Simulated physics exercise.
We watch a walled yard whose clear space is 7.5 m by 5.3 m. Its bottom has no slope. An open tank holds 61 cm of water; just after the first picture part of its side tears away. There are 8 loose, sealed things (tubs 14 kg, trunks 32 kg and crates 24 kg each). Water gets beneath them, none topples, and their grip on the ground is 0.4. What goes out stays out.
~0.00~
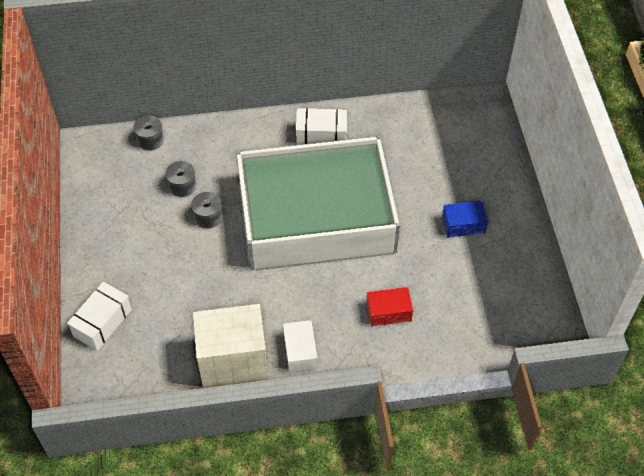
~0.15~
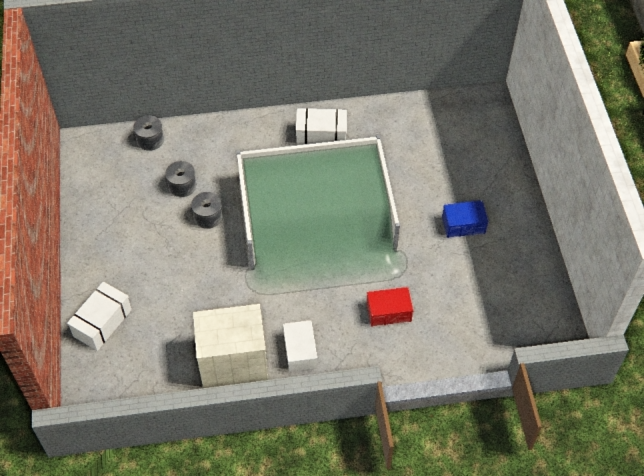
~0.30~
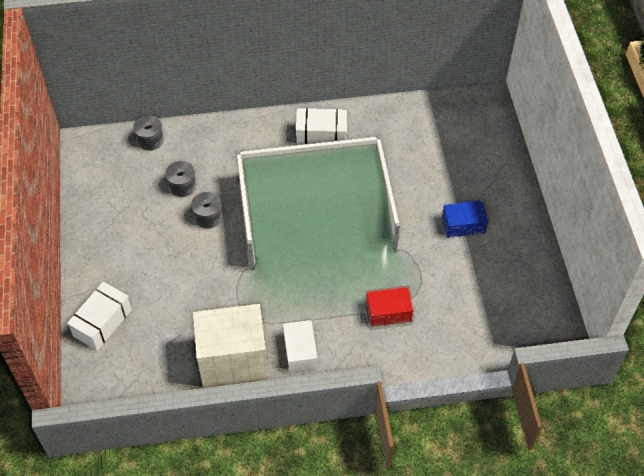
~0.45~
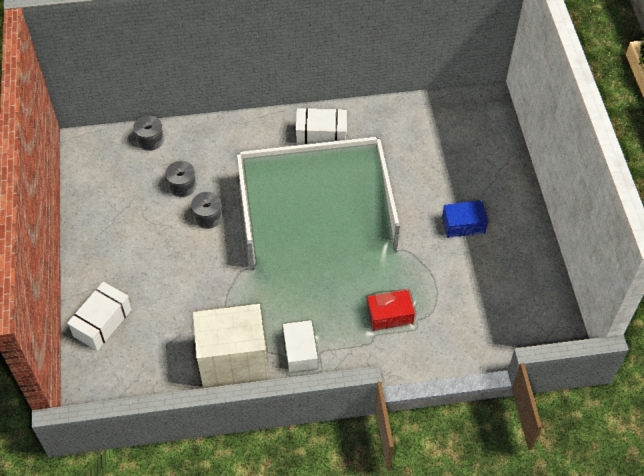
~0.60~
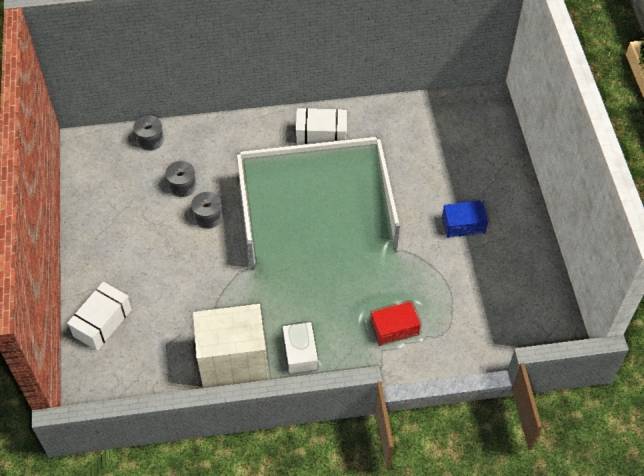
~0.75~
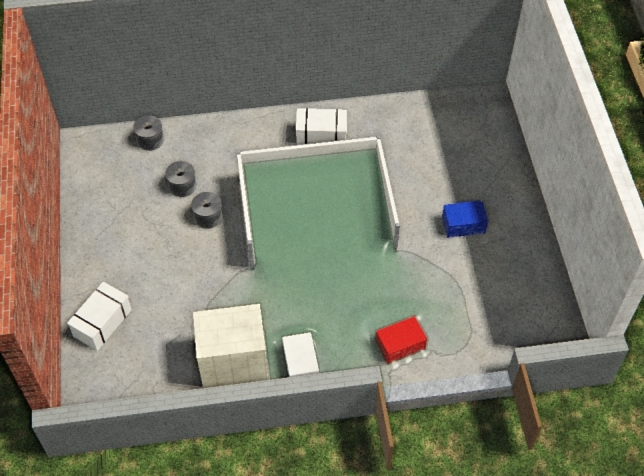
Green water spreading from an open-sided tank across a walled concrete yard, pushing a red crate and nudging a white box.
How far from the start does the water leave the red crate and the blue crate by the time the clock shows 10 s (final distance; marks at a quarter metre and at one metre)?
The red crate ends far away, the blue crate barely shifts.
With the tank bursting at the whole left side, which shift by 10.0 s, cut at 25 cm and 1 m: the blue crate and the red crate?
In that case the blue crate barely shifts, the red crate holds its place.
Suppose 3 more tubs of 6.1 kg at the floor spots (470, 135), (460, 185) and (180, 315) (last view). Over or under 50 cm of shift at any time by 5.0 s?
In turn: Short of it, short of it, more.
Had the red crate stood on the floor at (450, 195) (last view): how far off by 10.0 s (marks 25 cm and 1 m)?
It barely shifts.
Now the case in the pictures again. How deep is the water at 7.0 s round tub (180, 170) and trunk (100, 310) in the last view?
Roughly 2 and 4 cm.
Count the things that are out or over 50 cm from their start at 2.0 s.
By then 1.
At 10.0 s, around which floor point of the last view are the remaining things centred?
At about (246, 207).
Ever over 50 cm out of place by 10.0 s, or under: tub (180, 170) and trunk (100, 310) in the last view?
In that order: Less, over.
After 2.0 s the red crate has gone out; the blue crate is near (466, 213), 0.0 m from its start, aground; 1 of 8 are out; 1 afloat.
After 4.5 s the red crate has gone out; the blue crate is near (466, 213), 0.0 m from its start, aground; 1 of 8 are out; 0 afloat.
After 7.0 s the red crate has gone out; the blue crate is near (466, 213), 0.0 m from its start, aground; 1 of 8 are out; 0 afloat.
After 10.0 s the red crate has gone out; the blue crate is near (466, 213), 0.0 m from its start, aground; 1 of 8 are out; 0 afloat.
